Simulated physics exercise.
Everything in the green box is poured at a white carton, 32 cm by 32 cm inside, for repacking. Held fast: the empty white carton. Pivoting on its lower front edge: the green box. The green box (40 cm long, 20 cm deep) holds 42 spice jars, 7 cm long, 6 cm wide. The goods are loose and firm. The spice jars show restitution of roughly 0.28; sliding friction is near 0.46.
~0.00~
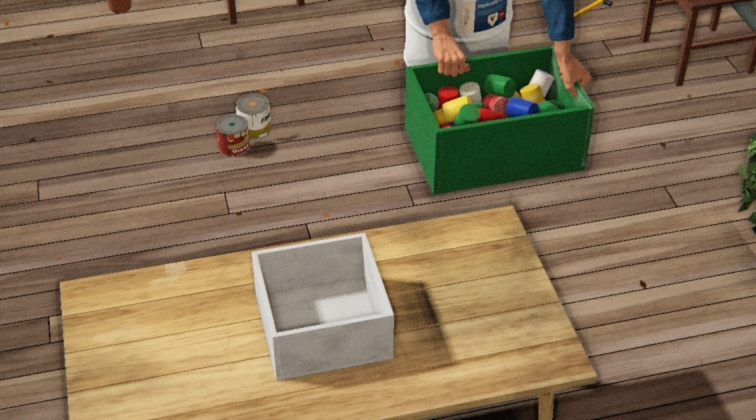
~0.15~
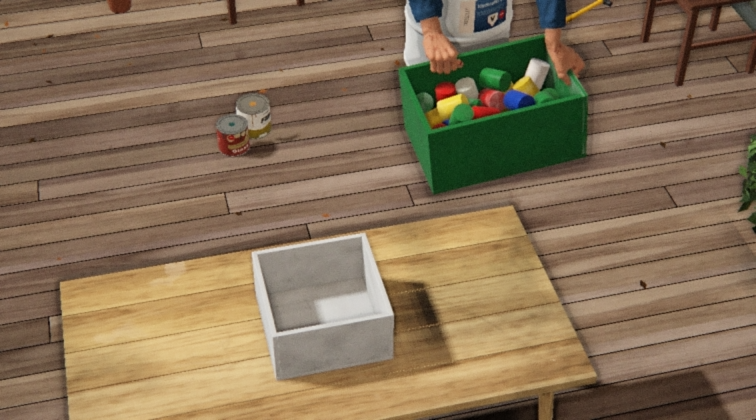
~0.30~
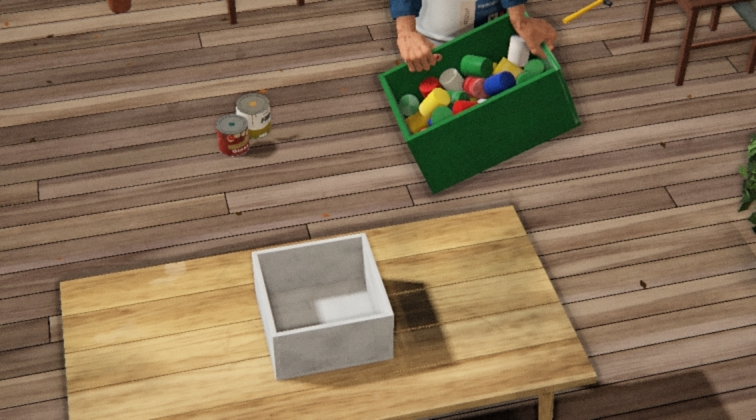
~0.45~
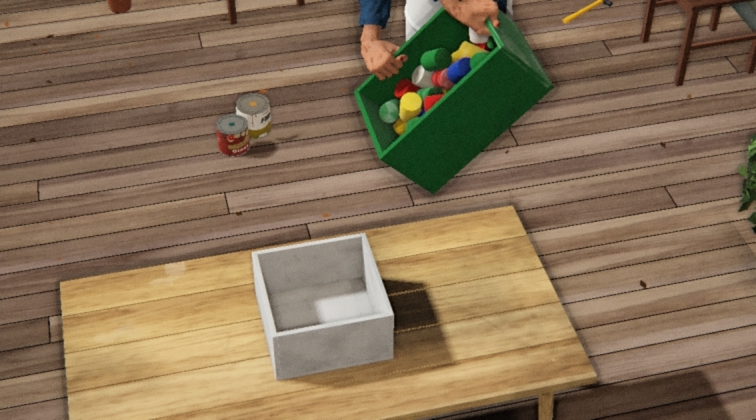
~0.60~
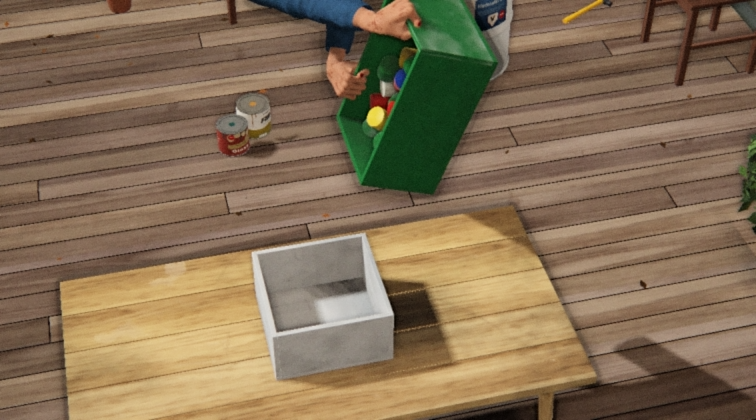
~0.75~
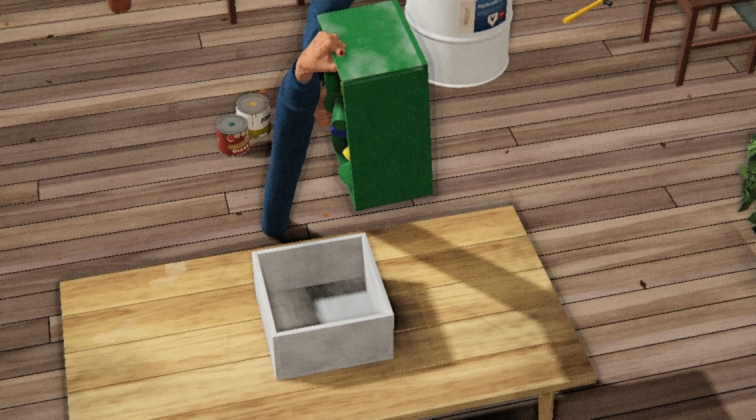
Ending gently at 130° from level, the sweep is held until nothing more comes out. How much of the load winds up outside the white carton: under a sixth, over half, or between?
Most likely a sixth to half of it ends up outside.
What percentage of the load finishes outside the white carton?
I'd say close to 40 per cent, give or take.
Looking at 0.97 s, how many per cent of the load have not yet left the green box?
Some 55 per cent.
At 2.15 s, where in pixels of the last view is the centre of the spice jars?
(288, 329).
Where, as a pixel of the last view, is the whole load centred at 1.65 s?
(287, 330).
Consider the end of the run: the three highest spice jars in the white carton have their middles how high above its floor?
Roughly 10 cm.
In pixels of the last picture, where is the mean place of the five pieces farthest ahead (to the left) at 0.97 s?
Centre approx. at (256, 232) px.
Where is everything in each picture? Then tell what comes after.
In the first frame (places track the rim corner closest to us here), green box (441, 130); white carton (277, 335); tipped 0°; all still inside.
In the second frame, green box (432, 131); tipped 6°.
In the third frame, green box (410, 138); tipped 22°.
In the fourth frame, green box (383, 154); tipped 44°.
In the fifth frame, green box (362, 180); tipped 69°.
In the sixth frame, green box (355, 206); white carton (277, 335); tipped 94°; all still inside.
After 0.97 s, tilt 121°; 23 still in the green box and 19 in the air.
After 1.25 s, tilt 130°; 3 still in the green box, 14 in the white carton, 13 outside the white carton and 12 in the air.
After 1.65 s, tilt 130°; 25 in the white carton and 17 outside the white carton.
Final count (at 2.15 s), 25 in the white carton and 17 outside the white carton. Asked share, 17 of 42, 40 per cent.
